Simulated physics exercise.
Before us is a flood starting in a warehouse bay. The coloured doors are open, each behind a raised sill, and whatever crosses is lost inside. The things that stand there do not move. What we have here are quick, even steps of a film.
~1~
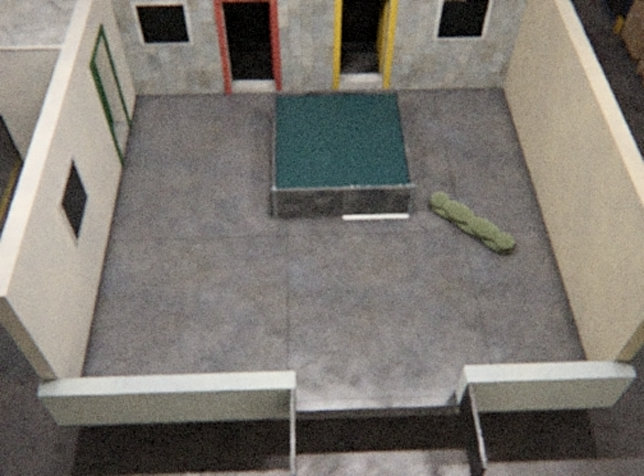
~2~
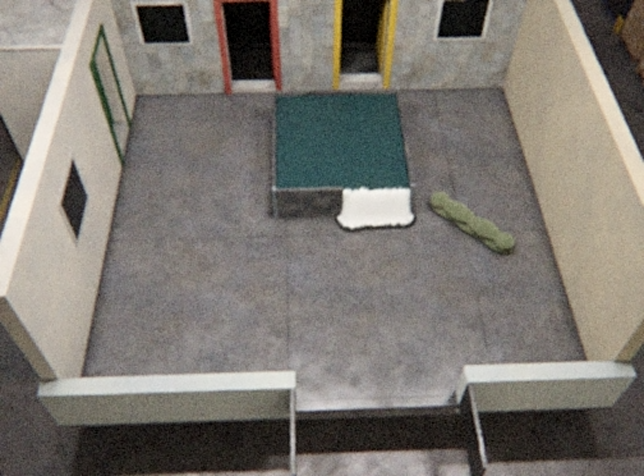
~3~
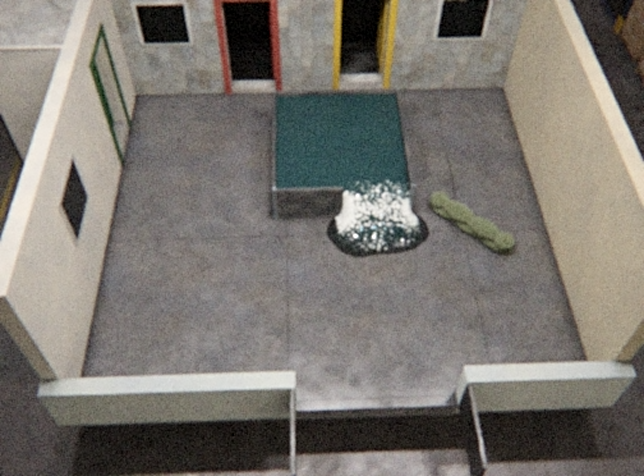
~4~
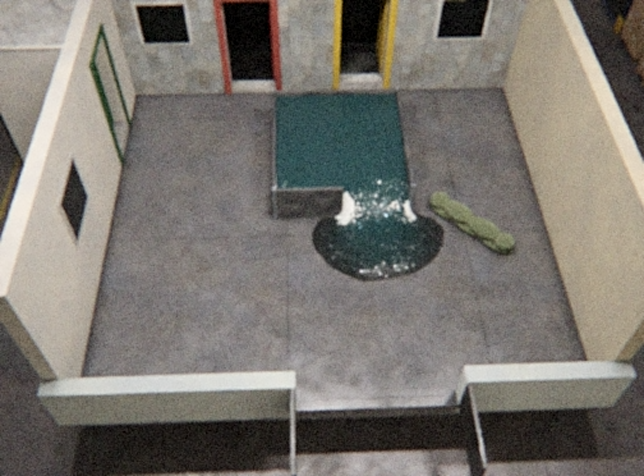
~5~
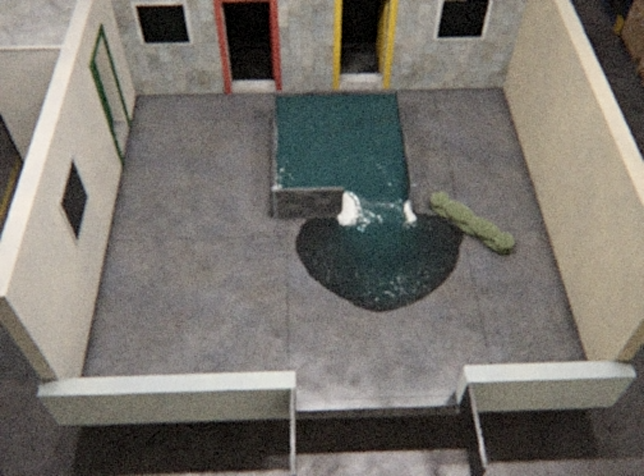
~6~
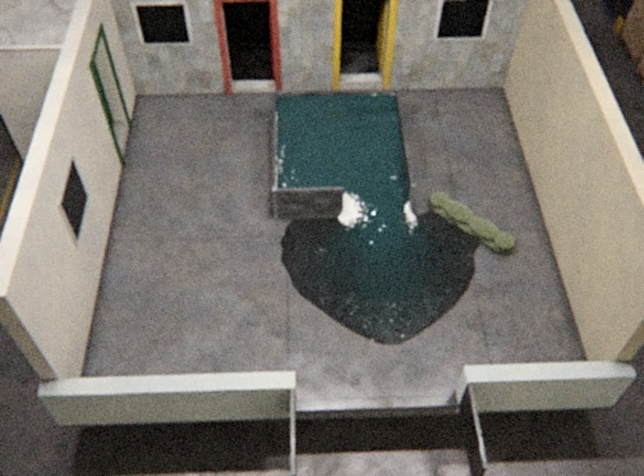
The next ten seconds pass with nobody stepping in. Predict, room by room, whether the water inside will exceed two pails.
Red door: Does not exceed two pails. Green door: Does not exceed two pails. Yellow door: Does not exceed two pails.
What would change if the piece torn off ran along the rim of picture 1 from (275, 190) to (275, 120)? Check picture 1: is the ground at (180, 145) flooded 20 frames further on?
Submerged.
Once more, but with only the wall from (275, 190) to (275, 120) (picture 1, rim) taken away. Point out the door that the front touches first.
First to be reached: The green-painted one.
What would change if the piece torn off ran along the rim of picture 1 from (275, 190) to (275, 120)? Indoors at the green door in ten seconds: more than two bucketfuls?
Note: Green door admits more.
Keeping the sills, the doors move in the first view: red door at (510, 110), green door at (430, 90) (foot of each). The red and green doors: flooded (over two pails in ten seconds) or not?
I reckon the red door admits less while the green door admits less.
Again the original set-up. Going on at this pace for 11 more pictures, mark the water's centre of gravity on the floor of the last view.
At roughly (362, 209).
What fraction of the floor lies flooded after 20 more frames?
About 35 per cent.
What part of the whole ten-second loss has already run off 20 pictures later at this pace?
My estimate is roughly 40 percent.
A moment on, water covers 25 % of the floor; the red door not reached, the green door not reached, the yellow door not reached.
Next, water covers 30 % of the floor; the red door not reached, the green door not reached, the yellow door not reached.
Then, water covers 35 % of the floor; the red door not reached, the green door not reached, the yellow door not reached.
Later, water covers 55 % of the floor; the red door not reached, the green door not reached, the yellow door not reached.
In the end, water covers 80 % of the floor; the red door not reached, the green door wet at the sill, nothing in, the yellow door wet at the sill, nothing in.
